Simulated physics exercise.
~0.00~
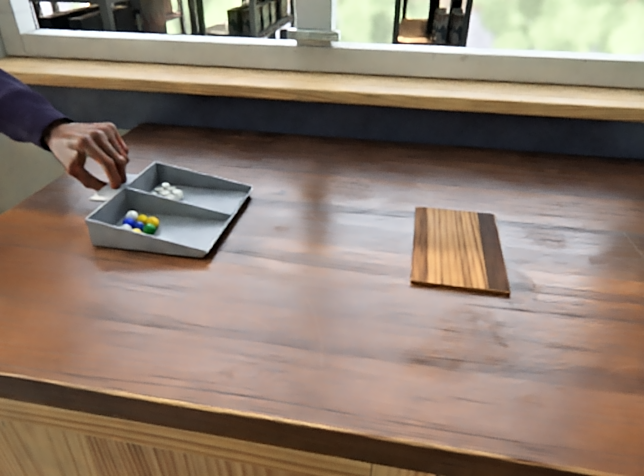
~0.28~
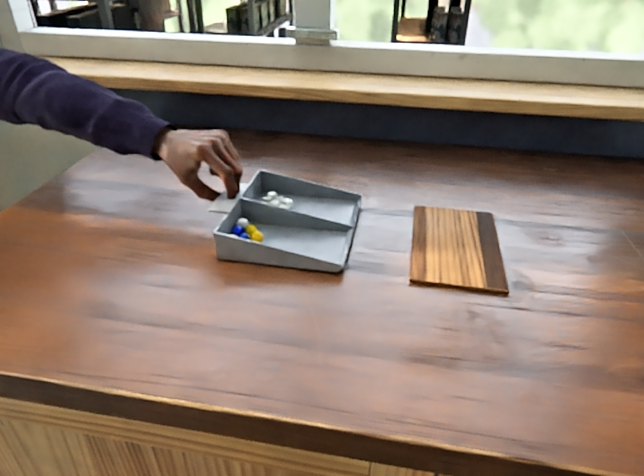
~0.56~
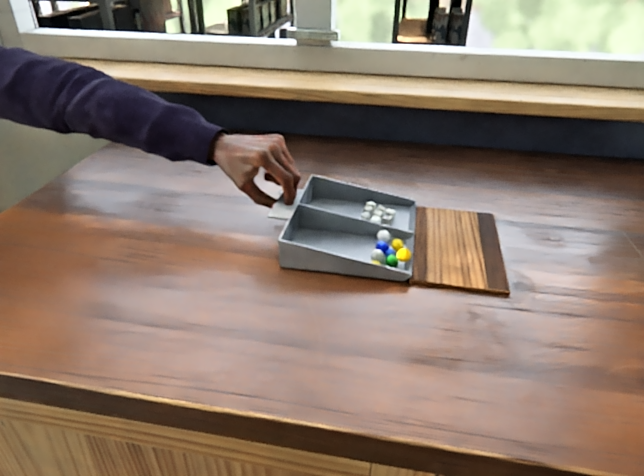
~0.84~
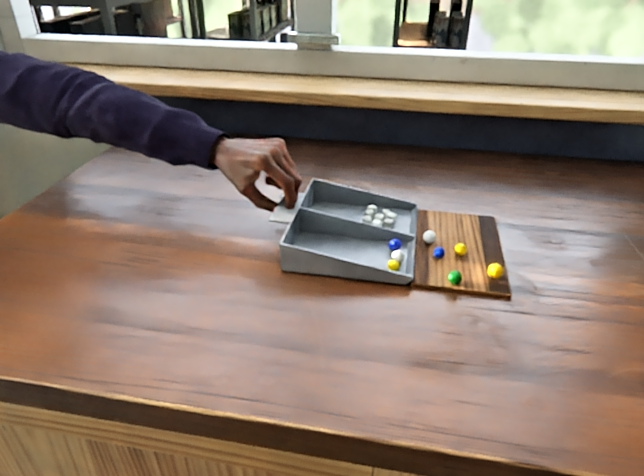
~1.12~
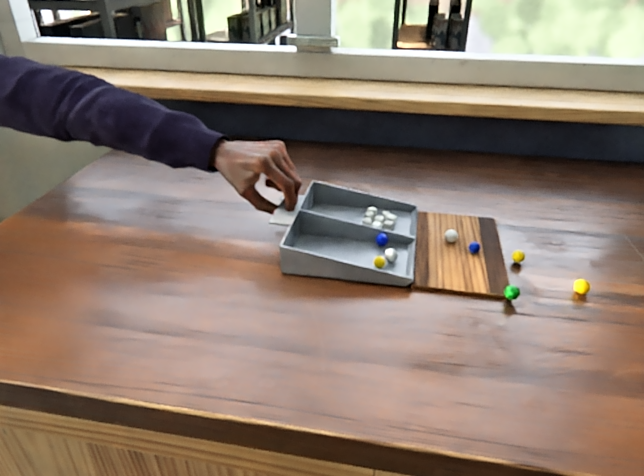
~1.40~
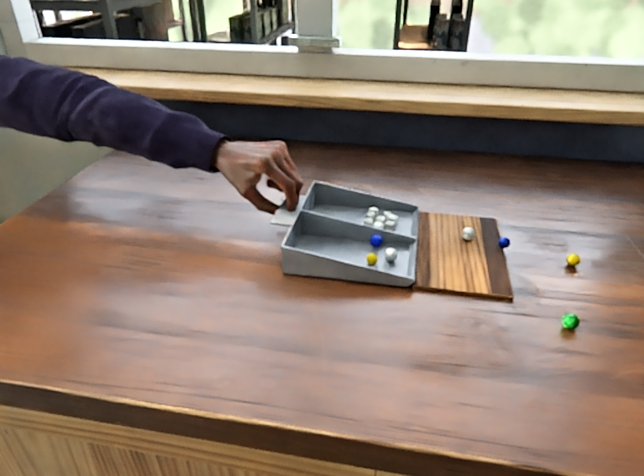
A hand pushes a divided gray tray right into a board, and some colorful marbles spill out.
